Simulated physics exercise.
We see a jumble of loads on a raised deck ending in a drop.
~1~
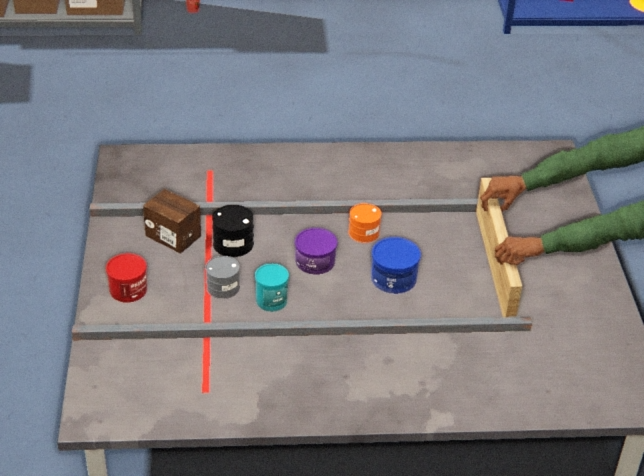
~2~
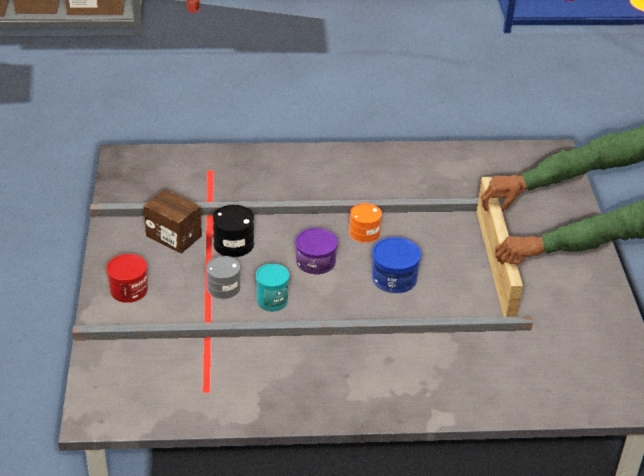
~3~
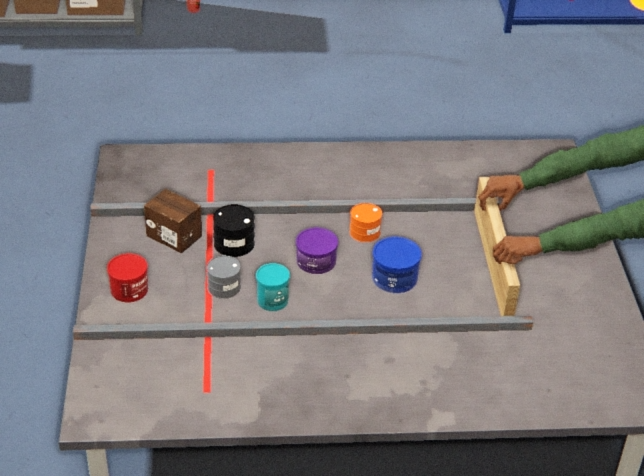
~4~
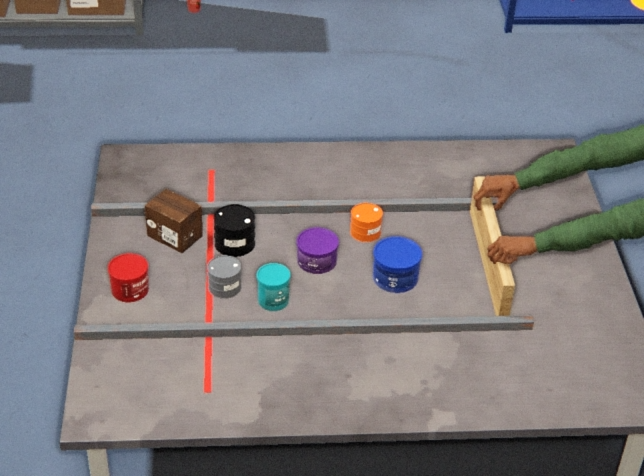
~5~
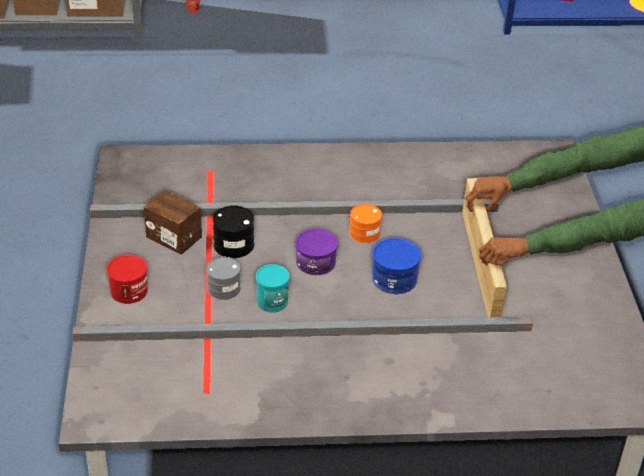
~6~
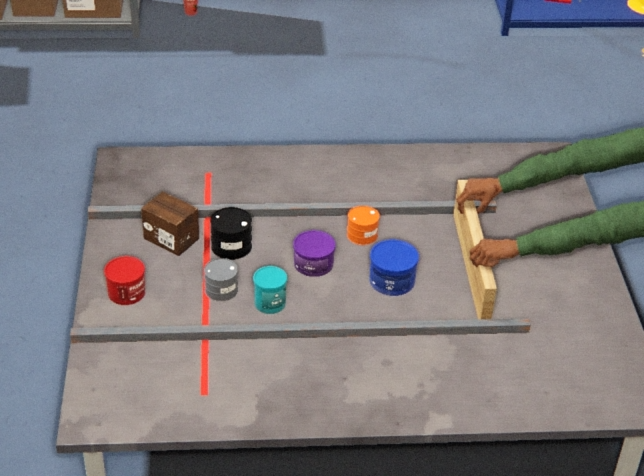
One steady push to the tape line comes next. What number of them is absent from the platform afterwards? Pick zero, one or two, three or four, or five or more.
Zero of them.
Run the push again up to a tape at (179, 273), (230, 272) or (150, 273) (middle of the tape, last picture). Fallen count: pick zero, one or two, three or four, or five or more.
Going through the places as listed, I'd say not one, then not one, then either one or two.
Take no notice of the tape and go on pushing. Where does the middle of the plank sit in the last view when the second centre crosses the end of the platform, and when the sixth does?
First roughly (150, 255), later roughly (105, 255).
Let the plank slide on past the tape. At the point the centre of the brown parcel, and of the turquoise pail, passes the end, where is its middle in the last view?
Brown parcel over the end: About (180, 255). Turquoise pail over the end: About (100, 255).
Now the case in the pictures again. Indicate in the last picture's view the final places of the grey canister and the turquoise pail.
Grey canister: About (148, 291); turquoise pail: About (189, 298).
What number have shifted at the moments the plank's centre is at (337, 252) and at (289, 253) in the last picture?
3, then 5.
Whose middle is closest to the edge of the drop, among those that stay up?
It would be the brown parcel.
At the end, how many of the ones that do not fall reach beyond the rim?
In total, 0 of them.
Early on, none off yet; red pail at rest near (126, 281); brown parcel at rest near (171, 224); grey canister at rest near (221, 280).
A while later, none off yet; red pail at rest near (126, 281); brown parcel travelled a little near (156, 221); grey canister travelled about its own width near (195, 282).
Finally, the number that fall off is zero.
